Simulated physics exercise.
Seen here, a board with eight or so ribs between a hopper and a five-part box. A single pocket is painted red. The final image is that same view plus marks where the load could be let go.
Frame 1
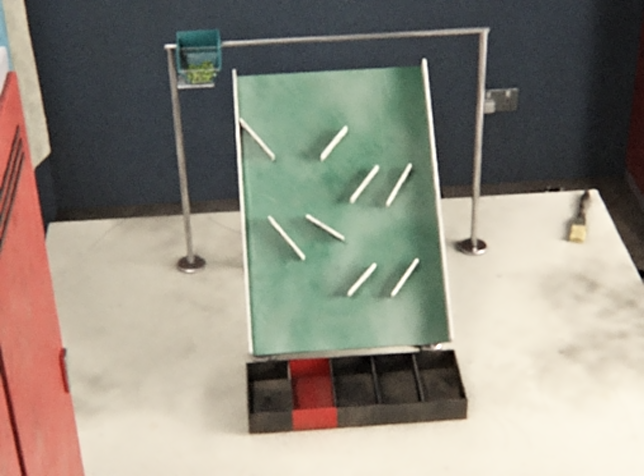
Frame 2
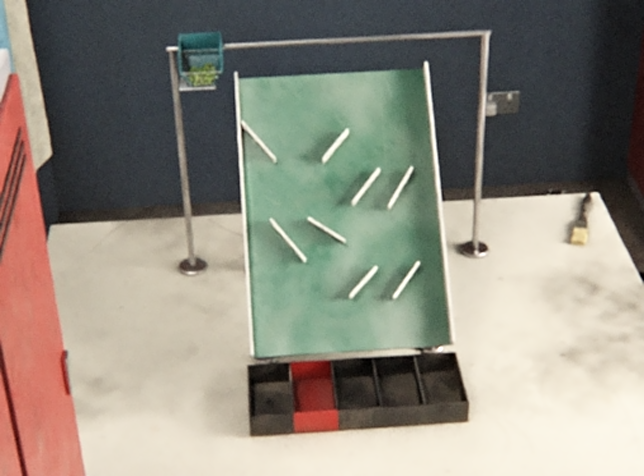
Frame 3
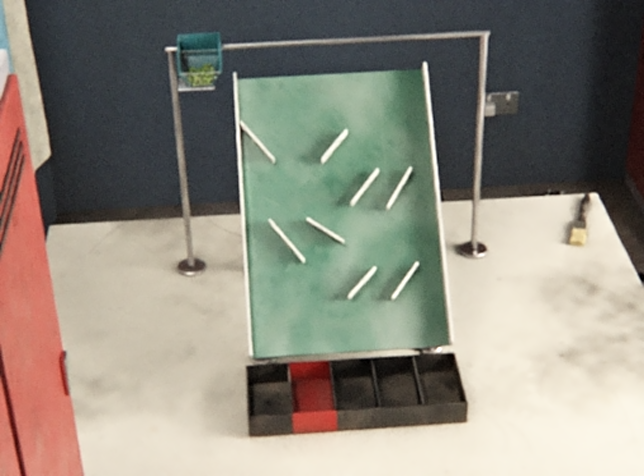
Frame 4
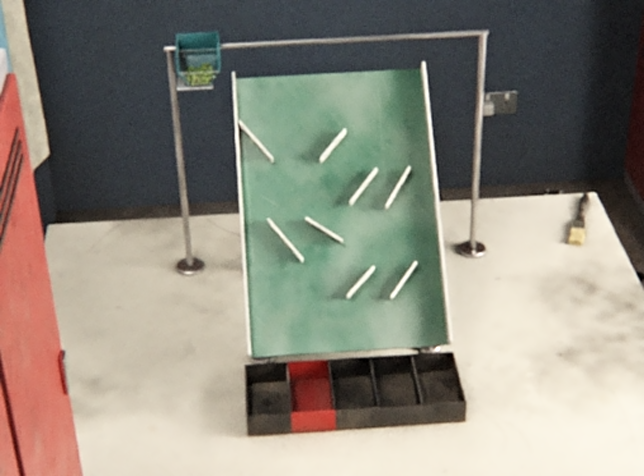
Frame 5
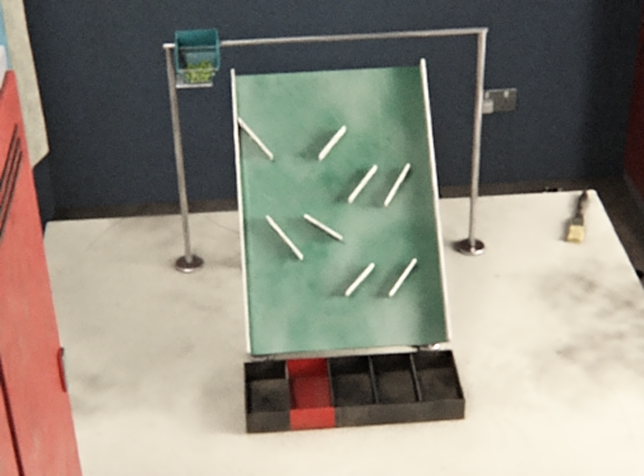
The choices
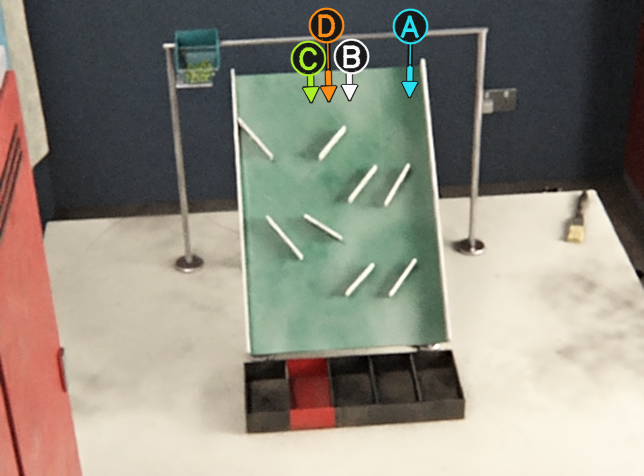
Nothing moves on the pale tabletop against a dark blue wall, seen from slightly above and in front, apart from a faint shake of the camera. A green board with slanted white ribs leans beneath a metal rail, a teal hopper of yellow-green peas at upper left, a black tray with one red pocket below, and a brush at right. The peas stay in the hopper throughout.
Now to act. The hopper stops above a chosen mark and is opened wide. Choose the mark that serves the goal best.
The best mark is B.
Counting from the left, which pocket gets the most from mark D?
It is the third one.
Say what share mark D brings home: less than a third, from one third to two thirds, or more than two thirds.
Less than a third.
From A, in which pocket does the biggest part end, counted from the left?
It is the fifth one.
On the marked copy, mark A meets the board at (409, 91); mark B meets the board at (349, 94); mark C meets the board at (311, 96); mark D meets the board at (328, 95).
With A, a small part in the red pocket, about two thirds in other pockets, about a quarter outside the box.
With B, about half in the red pocket, about a third in other pockets, a small part outside the box.
With C, a small part in the red pocket, about two thirds in other pockets, about a quarter outside the box.
With D, about a quarter in the red pocket, about two thirds in other pockets, a small part outside the box.
